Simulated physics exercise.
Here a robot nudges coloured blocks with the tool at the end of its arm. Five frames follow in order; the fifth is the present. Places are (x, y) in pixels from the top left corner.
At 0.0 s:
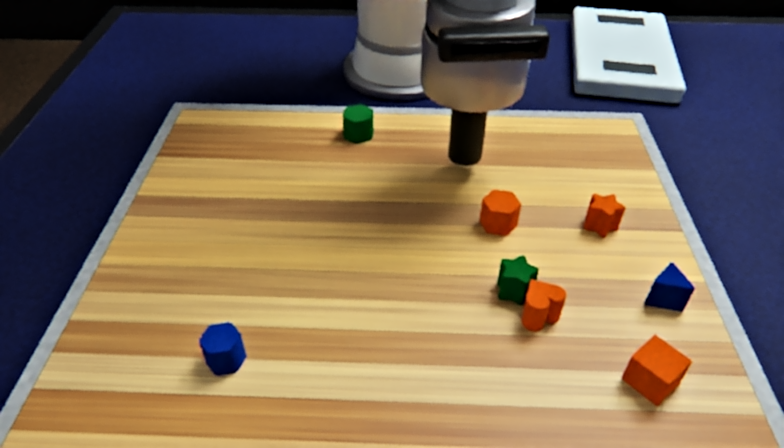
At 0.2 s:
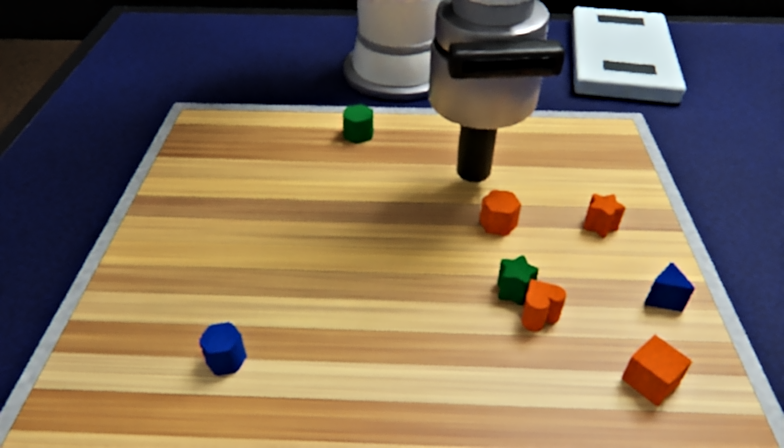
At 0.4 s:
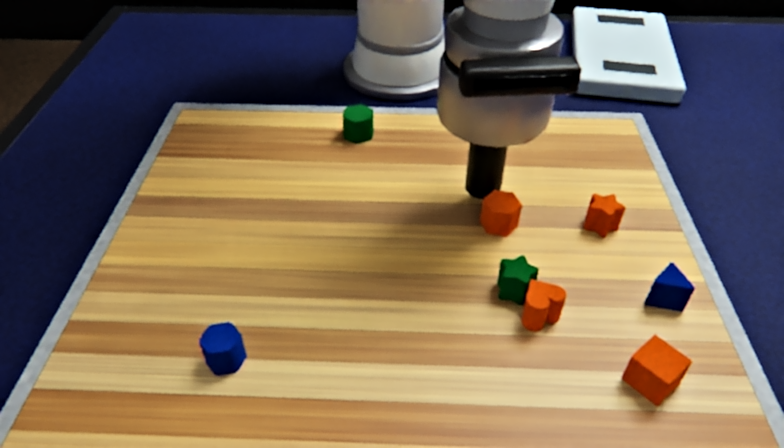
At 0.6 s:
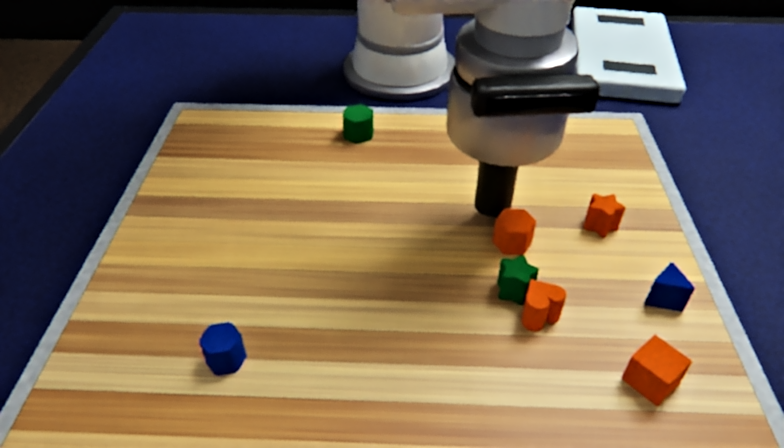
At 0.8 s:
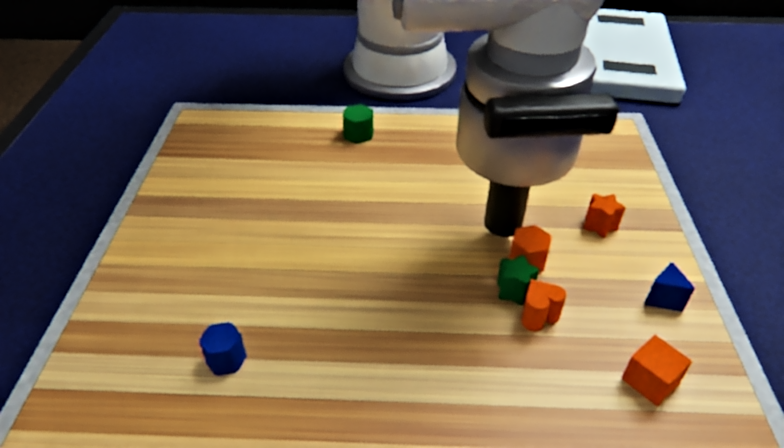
The footage shows a robot arm lowering its dark tool toward the viewer and slightly right across a wooden board of coloured blocks, then pushing the orange hexagonal block up beside the green star-shaped block near an orange heart.
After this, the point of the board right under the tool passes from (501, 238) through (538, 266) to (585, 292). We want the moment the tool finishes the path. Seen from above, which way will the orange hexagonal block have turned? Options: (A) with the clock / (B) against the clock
The answer is B.
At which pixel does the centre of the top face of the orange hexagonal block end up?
The spot you're after is about (629, 293) in the image.
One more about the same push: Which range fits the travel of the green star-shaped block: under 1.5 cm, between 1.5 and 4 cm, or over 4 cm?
It will move less than 1.5 cm.
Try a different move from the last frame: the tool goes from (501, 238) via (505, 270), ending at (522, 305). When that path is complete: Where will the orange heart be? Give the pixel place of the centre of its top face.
It will likely be found at (566, 323).
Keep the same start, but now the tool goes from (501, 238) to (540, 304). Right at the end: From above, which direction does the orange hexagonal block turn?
It goes anticlockwise.
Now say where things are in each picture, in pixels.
Lower end of the tool (465, 156), tops of blocks, green star-shaped block (519, 268), orange hexagonal block (502, 201), in the first frame.
Tool (474, 172), blocks as before, in the second frame.
Tool (483, 188), blocks as before, in the third frame.
Tool (493, 206), orange hexagonal block (516, 220), in the fourth frame.
Tool (503, 224), green star-shaped block (519, 268), orange hexagonal block (532, 238), in the fifth frame.
The first path, step by step. Halfway along, tool (542, 253); orange hexagonal block (577, 266).
At the end, tool (589, 278); green star-shaped block not moved; orange hexagonal block (629, 293), turned 20° anticlockwise.
